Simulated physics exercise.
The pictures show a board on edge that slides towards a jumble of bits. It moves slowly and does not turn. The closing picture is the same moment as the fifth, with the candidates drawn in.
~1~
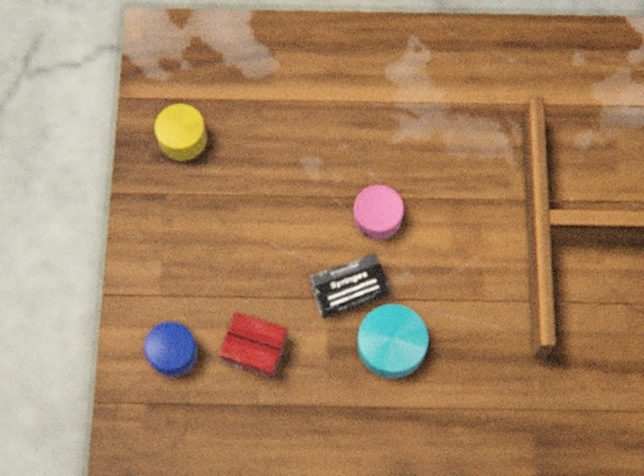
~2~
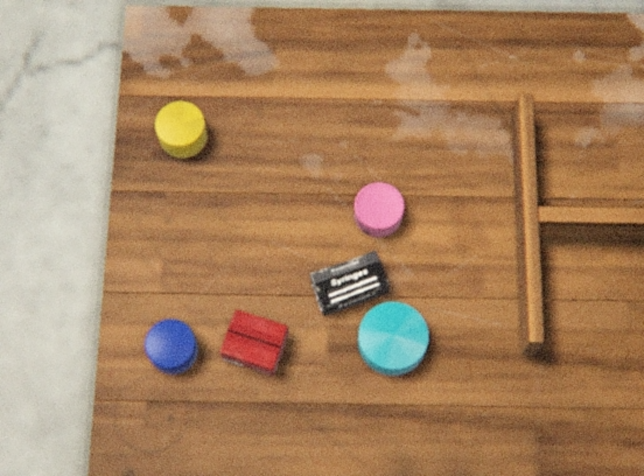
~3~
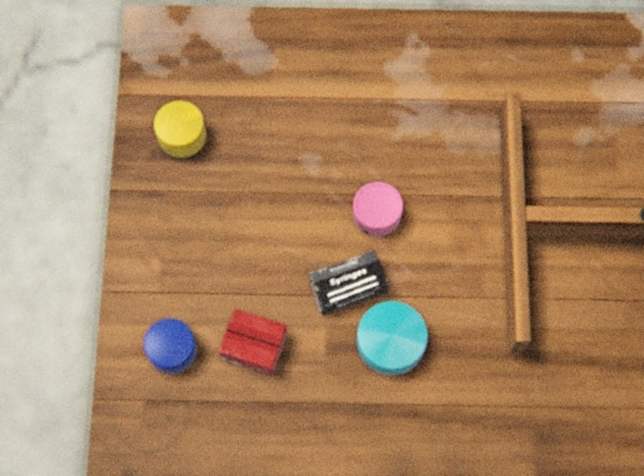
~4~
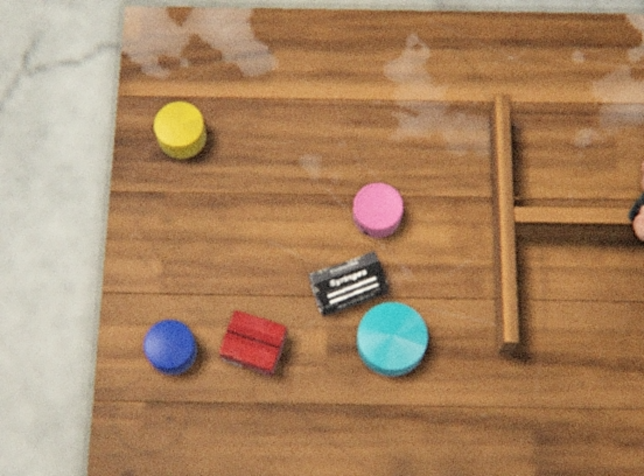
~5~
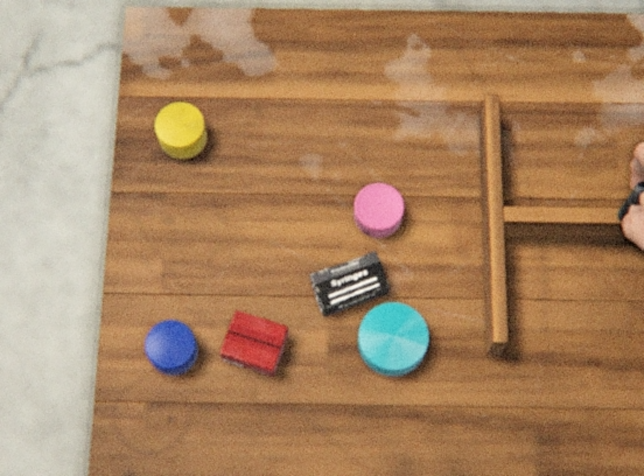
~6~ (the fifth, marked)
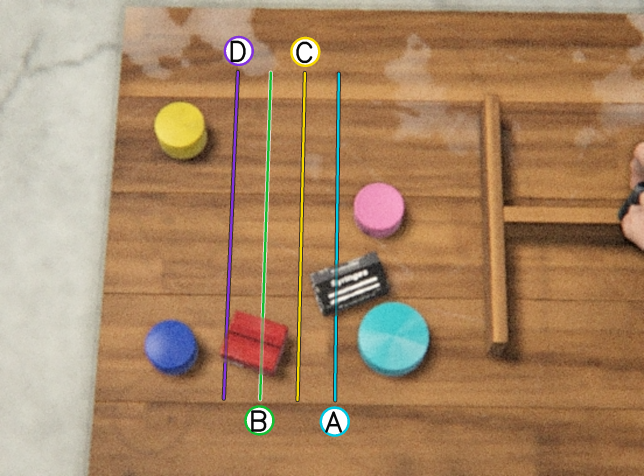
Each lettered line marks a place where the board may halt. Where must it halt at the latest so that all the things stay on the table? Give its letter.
At B, and not beyond.
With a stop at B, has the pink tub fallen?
By then, no.
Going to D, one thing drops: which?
The blue tin.
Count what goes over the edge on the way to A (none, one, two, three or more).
By then, none.
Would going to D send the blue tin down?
By then, yes.
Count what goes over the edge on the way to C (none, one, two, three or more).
By then, none.
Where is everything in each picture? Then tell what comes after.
The first frame shows blue tin (171, 350); yellow tin (181, 133); pink tub (378, 213).
The second frame shows board (532, 214); red box (255, 343).
The third frame shows board (519, 213); turquoise tin (392, 338).
The fourth frame shows board (507, 214); yellow tin (181, 131).
The fifth frame shows board (497, 214); red box (255, 344); black box (350, 284); turquoise tin (393, 339).
On the copy, A at (337, 229); B at (266, 228); C at (301, 229); D at (231, 228).
On B. First, board (413, 213); turquoise tin (370, 339); yellow tin (181, 131).
Then, board (330, 211); red box (225, 347); turquoise tin (286, 336).
Finally, board (271, 211); blue tin (113, 357); red box (166, 347); nothing has fallen.
By contrast, A is safe but short; C is safe but short; D drops the blue tin.
